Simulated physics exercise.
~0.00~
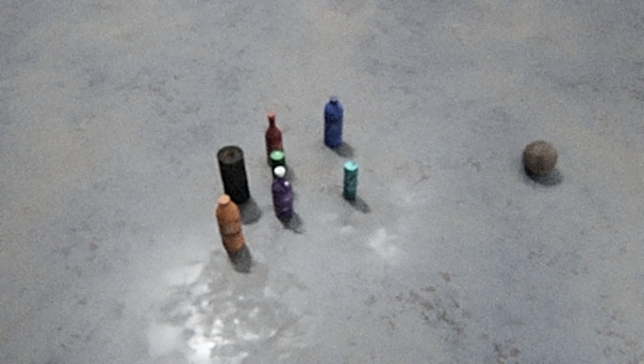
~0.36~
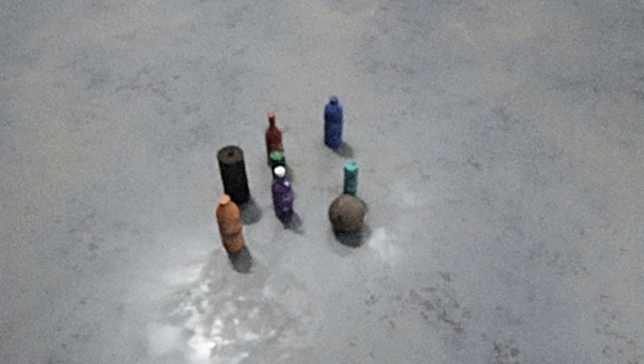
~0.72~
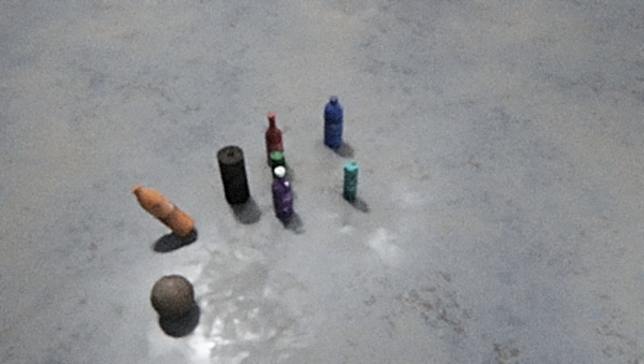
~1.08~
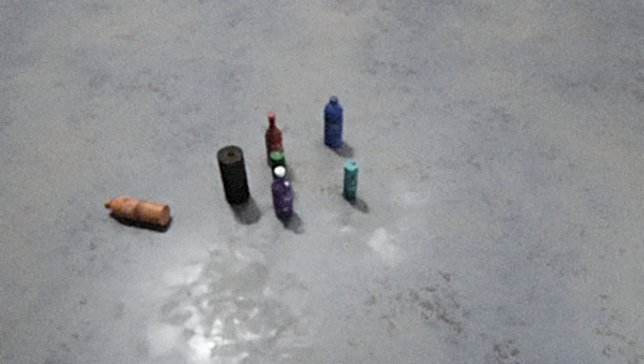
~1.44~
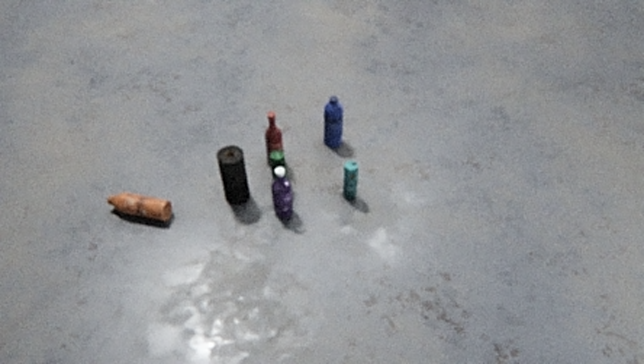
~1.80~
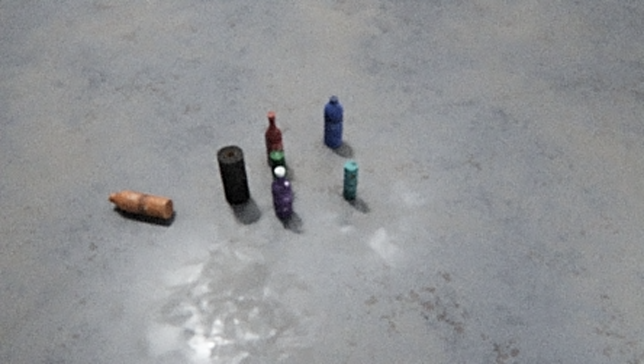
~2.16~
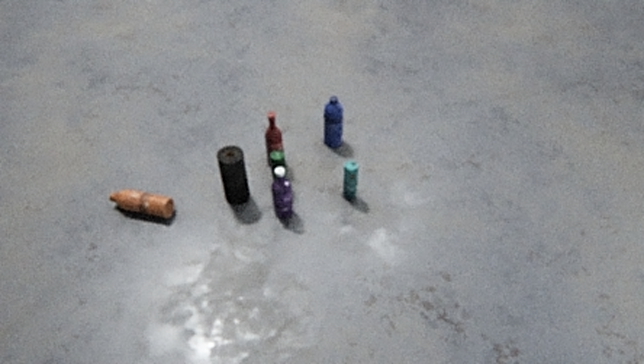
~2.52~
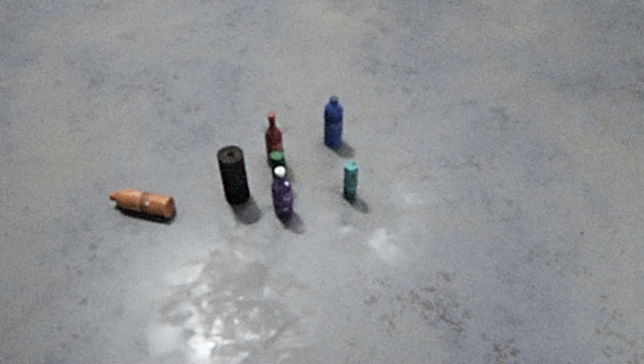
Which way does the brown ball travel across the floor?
The brown ball travels to the left, drifting toward the bottom of the view as it goes.
The footage shows a brown ball rolling left across a grey floor past standing bottles, cans and a black roll, then knocking over the orange bottle and leaving view. The orange bottle ends on its side at the left, while the other items remain upright.
